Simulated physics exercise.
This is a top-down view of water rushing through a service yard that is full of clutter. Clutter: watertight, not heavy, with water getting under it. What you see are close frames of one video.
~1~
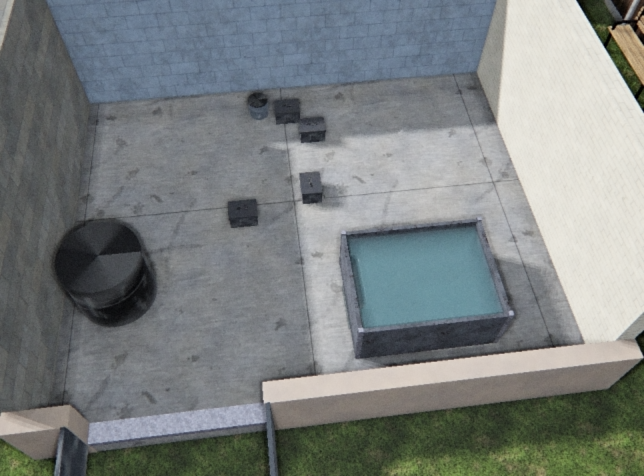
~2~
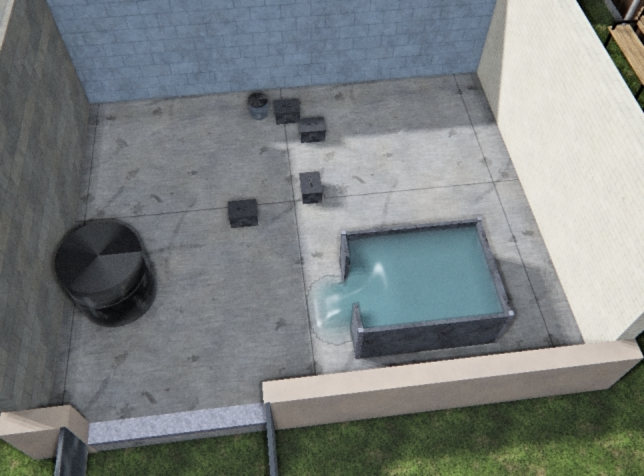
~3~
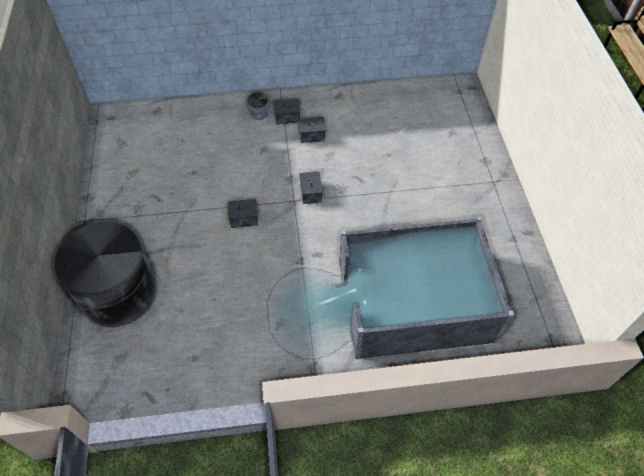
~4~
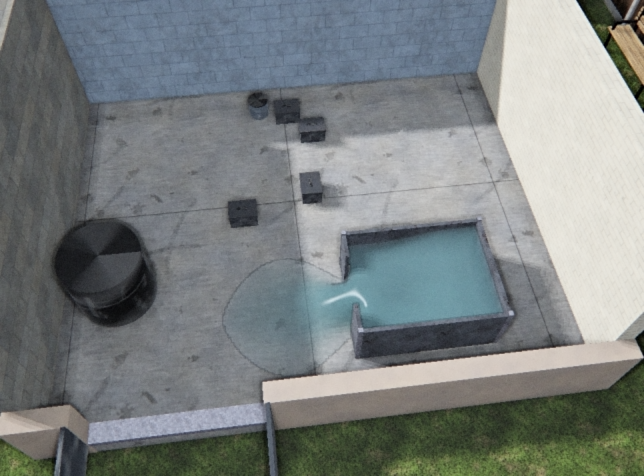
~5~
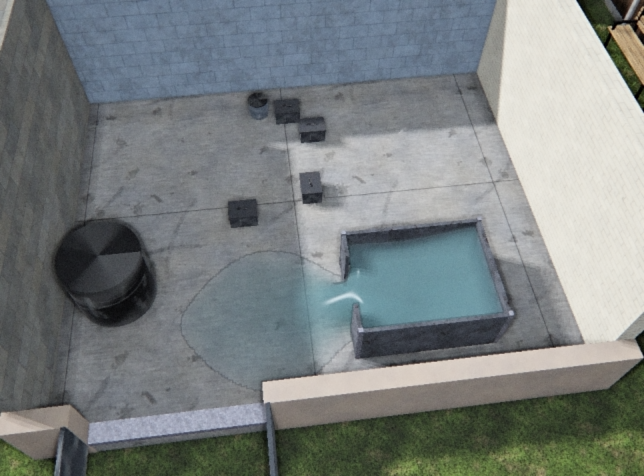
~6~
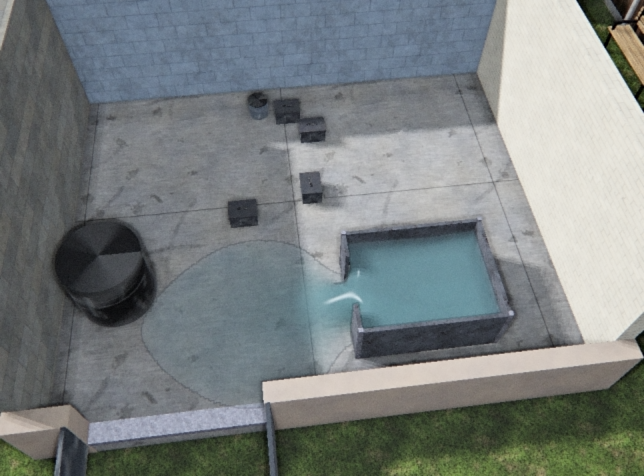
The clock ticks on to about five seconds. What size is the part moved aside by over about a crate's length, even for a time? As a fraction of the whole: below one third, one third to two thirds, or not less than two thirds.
Smaller than a third.
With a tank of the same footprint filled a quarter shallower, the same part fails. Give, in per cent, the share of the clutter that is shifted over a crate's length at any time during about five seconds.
Close to 20 % of the lot.
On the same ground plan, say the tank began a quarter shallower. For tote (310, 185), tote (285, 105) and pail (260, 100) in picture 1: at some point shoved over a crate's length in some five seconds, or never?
Order as given: Not past it; not past it; not past it.
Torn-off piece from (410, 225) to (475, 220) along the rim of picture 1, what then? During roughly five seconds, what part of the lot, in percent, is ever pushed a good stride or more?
That should be close to 60 percent.
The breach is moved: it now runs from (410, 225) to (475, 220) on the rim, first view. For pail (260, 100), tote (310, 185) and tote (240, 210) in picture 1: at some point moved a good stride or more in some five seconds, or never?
The first: Got that far; the second: Never got that far; the third: Never got that far.
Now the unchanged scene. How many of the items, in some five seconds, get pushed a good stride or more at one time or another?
1 in all.
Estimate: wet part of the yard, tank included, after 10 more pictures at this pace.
40 in a hundred, roughly.
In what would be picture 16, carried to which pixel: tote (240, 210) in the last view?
I'd put it at about (233, 164).
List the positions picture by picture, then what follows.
The first picture shows a tote at (287, 106) rests on the ground; a tote at (312, 124), on the bottom; 0 of 5 have shifted.
The second picture shows a tote at (287, 106), on the bottom; a tote at (312, 124), on the bottom; 0 of 5 have shifted.
The third picture shows a tote at (287, 106), on the bottom; a tote at (312, 124) rests on the ground; 0 of 5 have shifted.
The fourth picture shows a tote at (287, 106) rests on the ground; a tote at (312, 124) rests on the ground; 0 of 5 have shifted.
The fifth picture shows a tote at (287, 106), on the bottom; a tote at (312, 124) rests on the ground; 0 of 5 have shifted.
The sixth picture shows a tote at (287, 106) rests on the ground; a tote at (312, 124) rests on the ground; 0 of 5 have shifted.
A moment on, 0 of 5 are well off their spots; 0 afloat.
Next, 1 of 5 are well off their spots; 0 afloat.
Later, 1 of 5 are well off their spots; 0 afloat.
In the end, 1 of 5 are well off their spots, and 1 have been at some point; 0 afloat.
